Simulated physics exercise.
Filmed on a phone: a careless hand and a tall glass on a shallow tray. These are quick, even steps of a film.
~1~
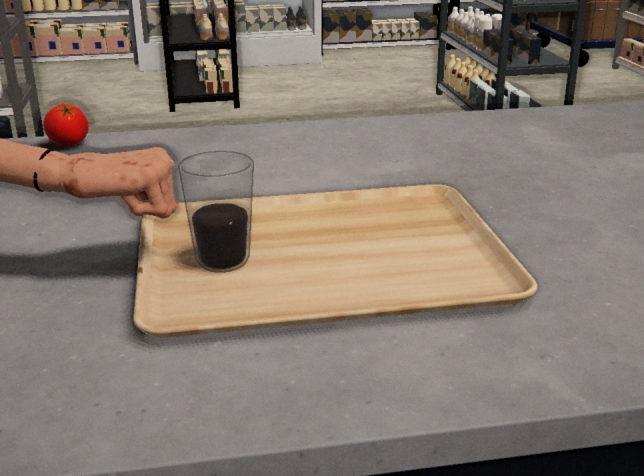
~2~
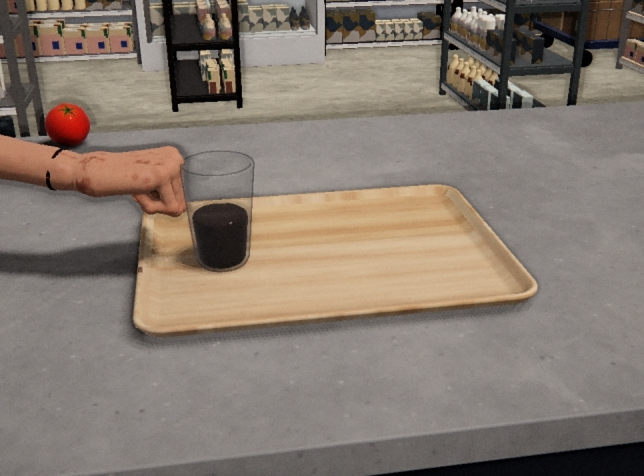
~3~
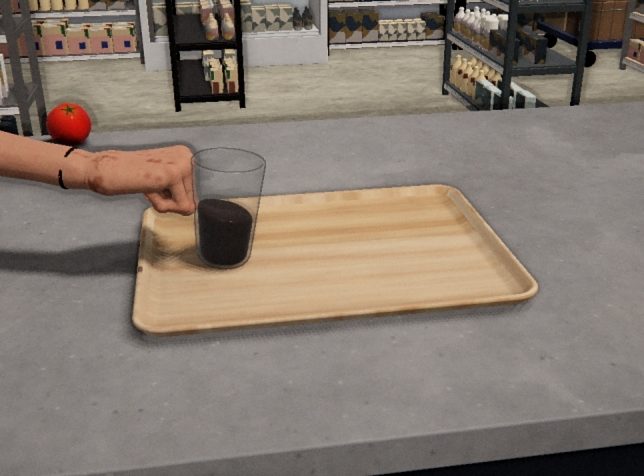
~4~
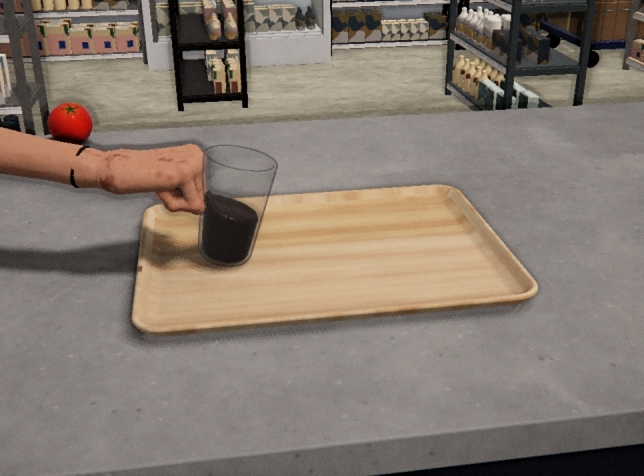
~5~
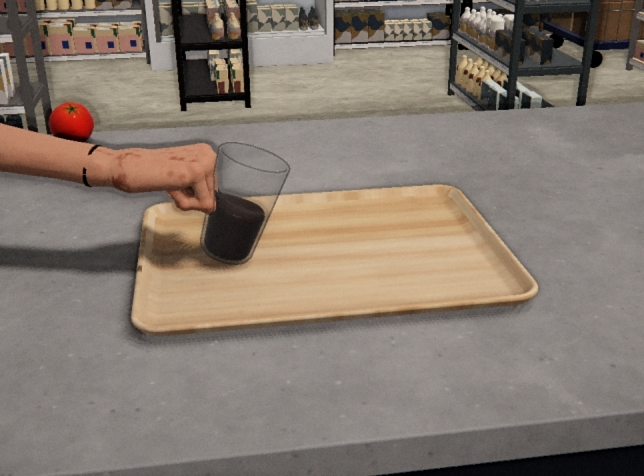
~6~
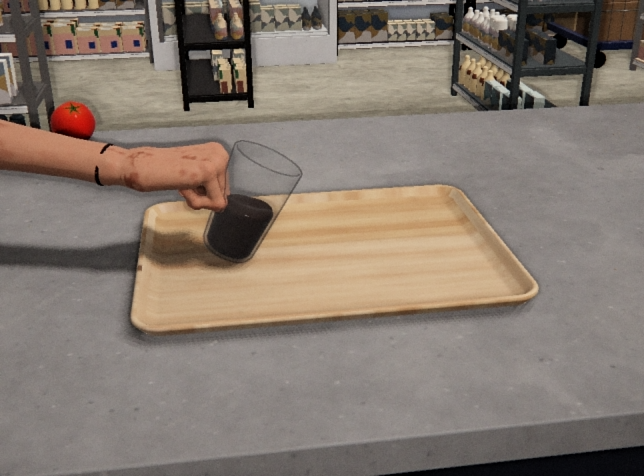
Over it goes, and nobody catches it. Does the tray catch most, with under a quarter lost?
As it turns out, a quarter and more lands beyond the tray.
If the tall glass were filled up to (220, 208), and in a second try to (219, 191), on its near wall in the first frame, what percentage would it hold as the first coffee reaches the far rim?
Roughly 55 per cent, and 55 per cent.
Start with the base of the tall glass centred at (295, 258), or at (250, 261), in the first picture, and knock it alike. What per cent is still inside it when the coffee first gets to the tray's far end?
In turn 80 and 60 in a hundred.
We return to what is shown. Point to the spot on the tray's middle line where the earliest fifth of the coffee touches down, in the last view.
Roughly at (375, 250).
A moment on, the tall glass is falling and 100 per cent is in the glass, 0 on the tray and 0 above or beyond its rim.
Next, the tall glass lies on its side and 74 per cent is in the glass, 19 on the tray and 7 above or beyond its rim.
Then the tall glass lies on its side and 36 per cent is in the glass, 58 on the tray and 6 above or beyond its rim.
Later the tall glass lies on its side and 18 per cent is in the glass, 47 on the tray and 35 above or beyond its rim.
At rest 66 per cent is held by tray and glass, 34 is off the tray.
